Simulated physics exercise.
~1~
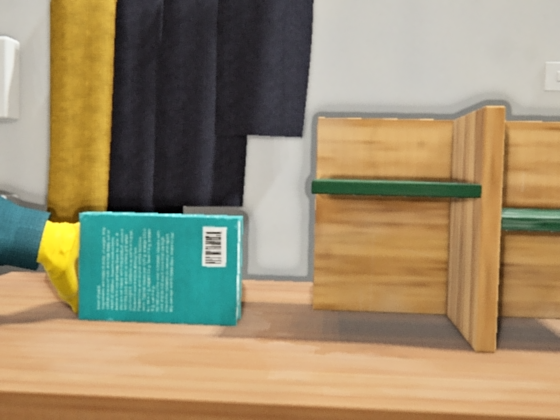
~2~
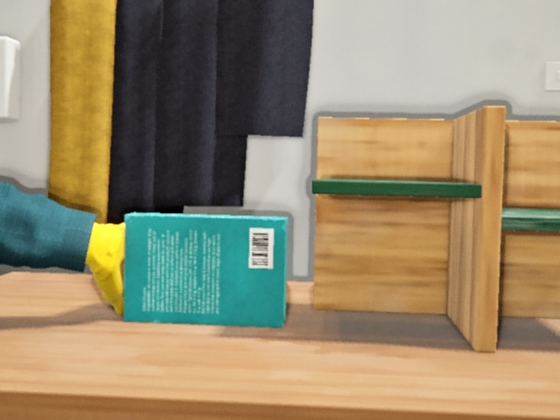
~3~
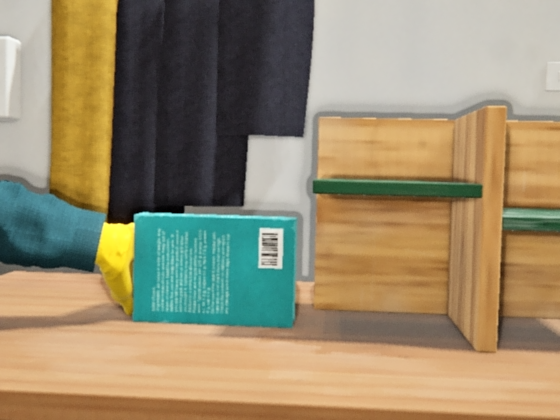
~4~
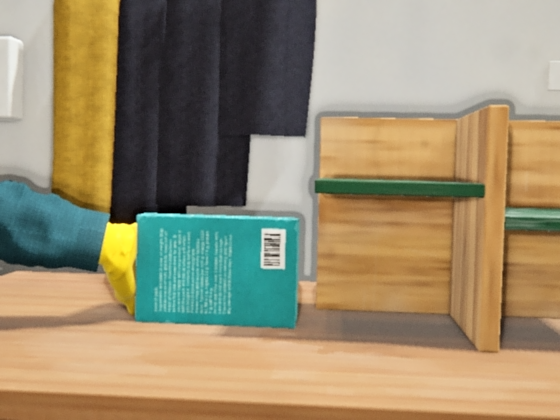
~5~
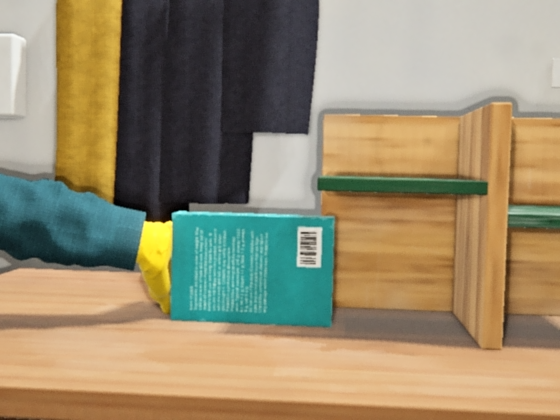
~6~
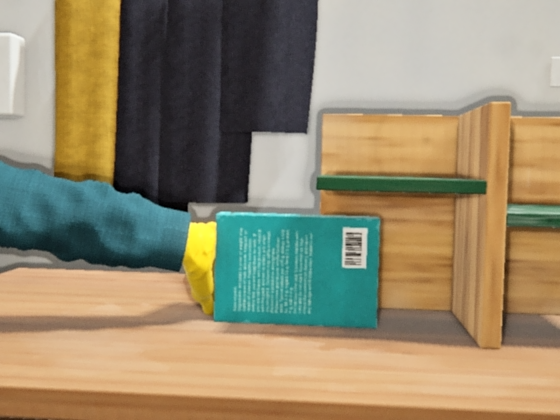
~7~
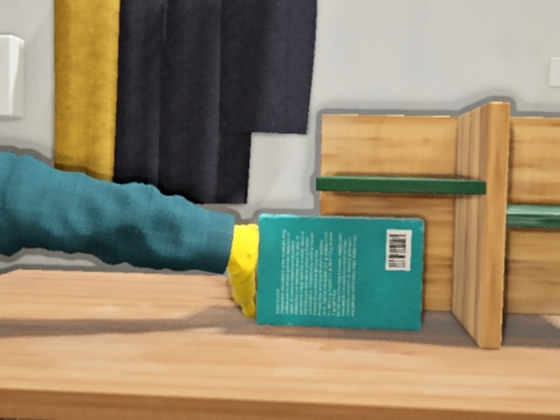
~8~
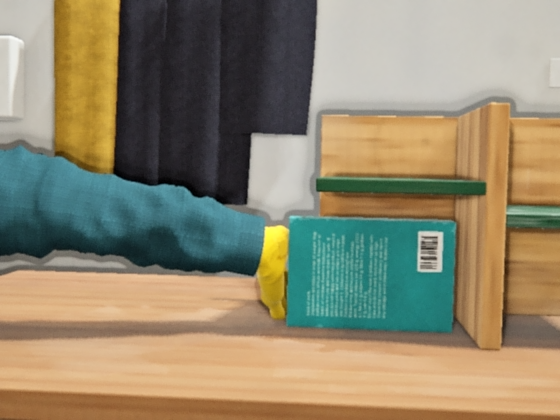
A turquoise book, pushed right by a yellow-gloved hand, slides in under a low green shelf.
